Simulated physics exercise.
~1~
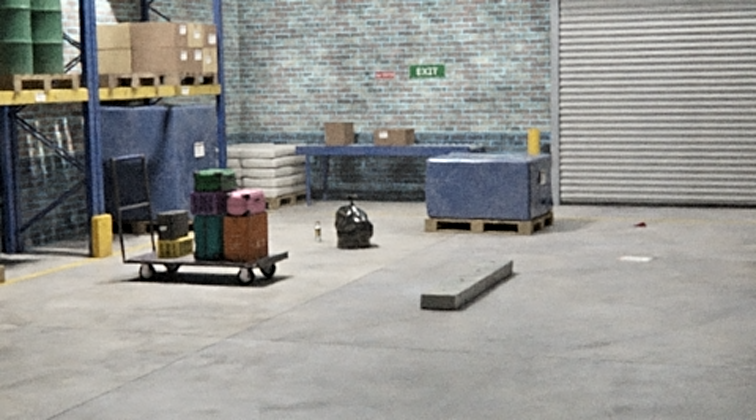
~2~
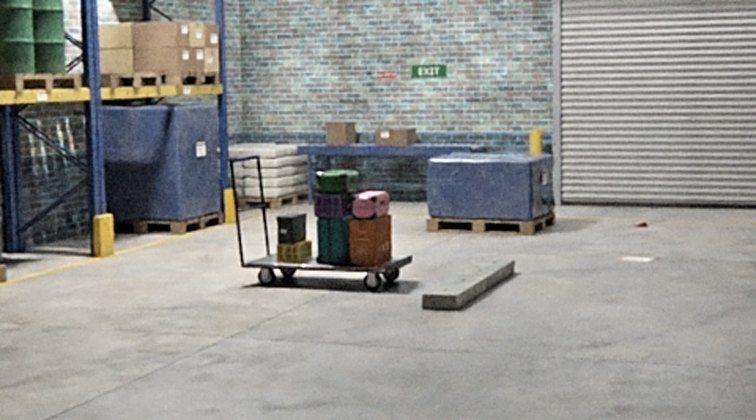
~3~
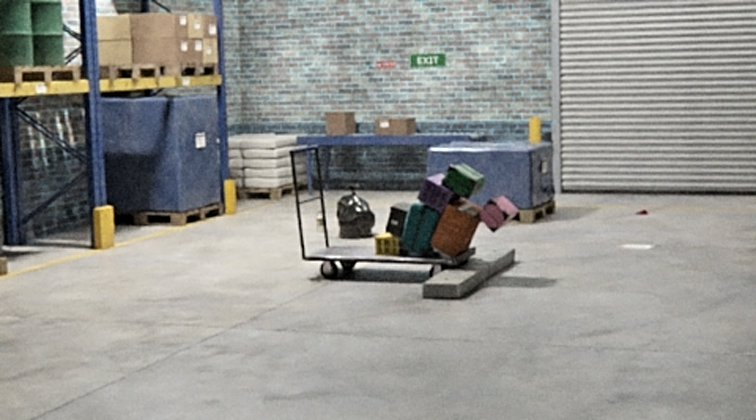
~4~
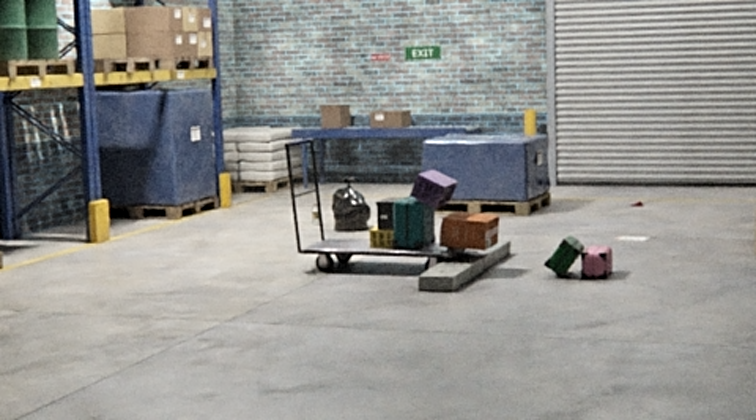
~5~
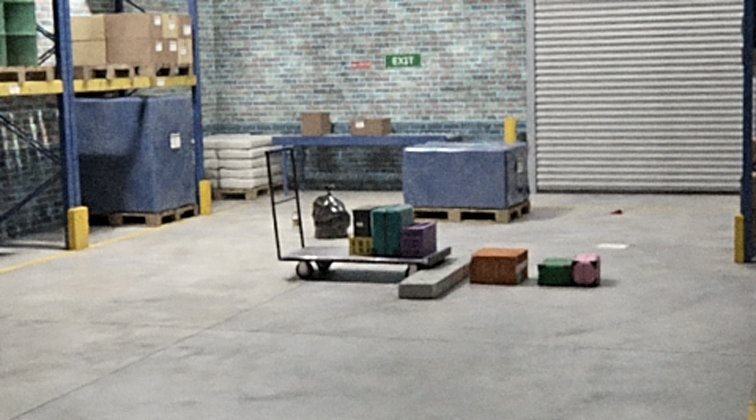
Loaded trolley rolling right and stopping against a kerb, orange, green and pink pieces tumbling beyond it, purple crate staying aboard.
